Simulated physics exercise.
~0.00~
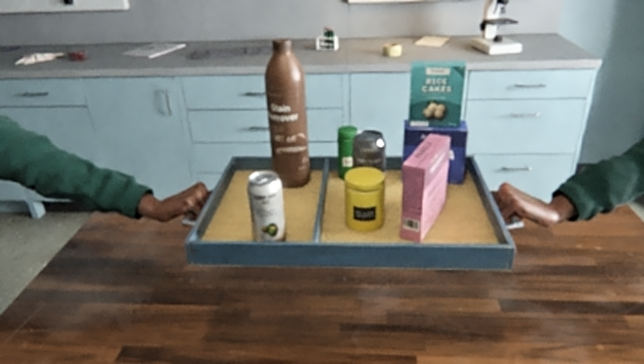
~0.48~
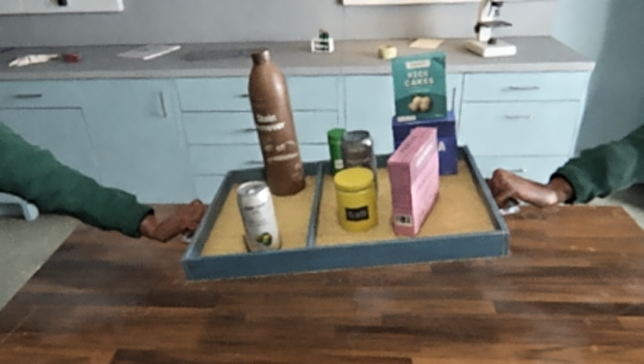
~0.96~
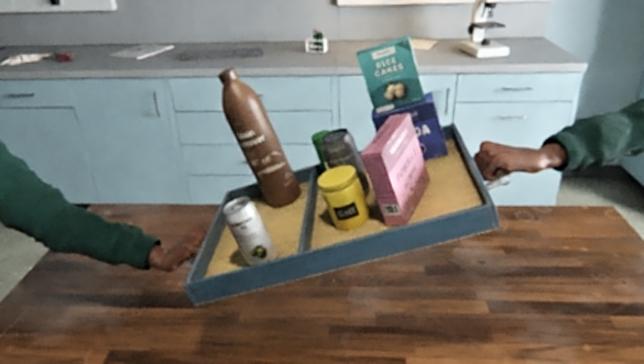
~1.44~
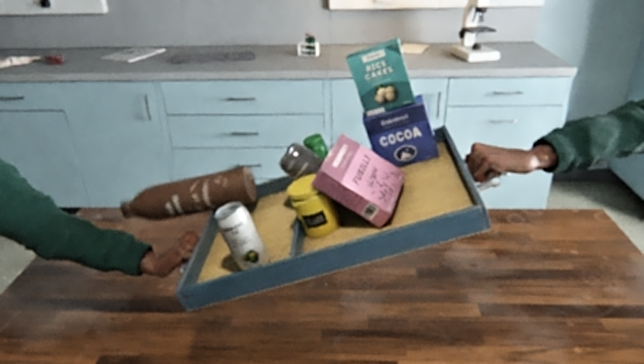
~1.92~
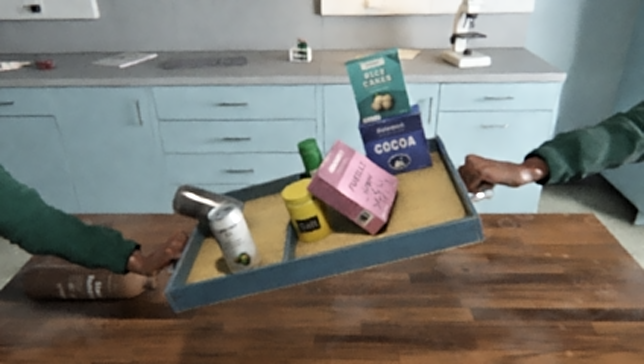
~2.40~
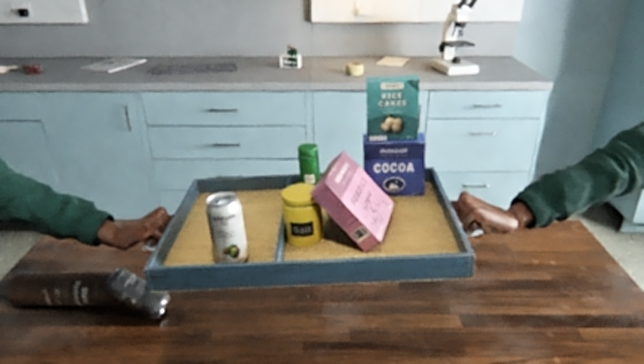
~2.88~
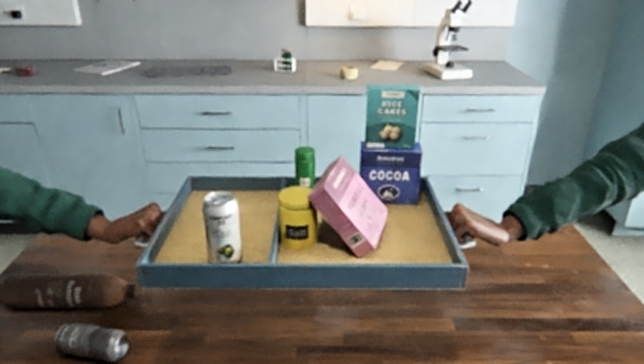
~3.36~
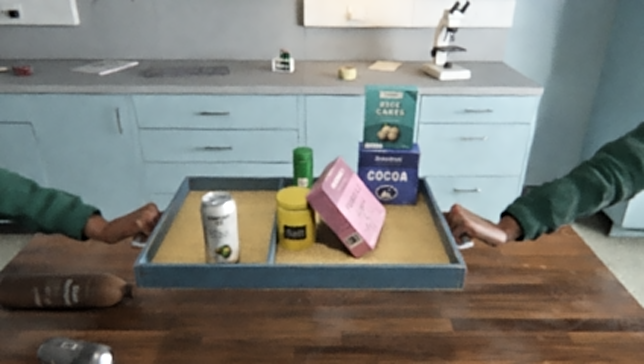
In a room with pale blue cabinets, two hands tilt a tray of containers down to the left above a wooden table, and the brown bottle topples off, followed by the grey can; the tray levels with the pink packet leaning against the yellow jar and the others standing.
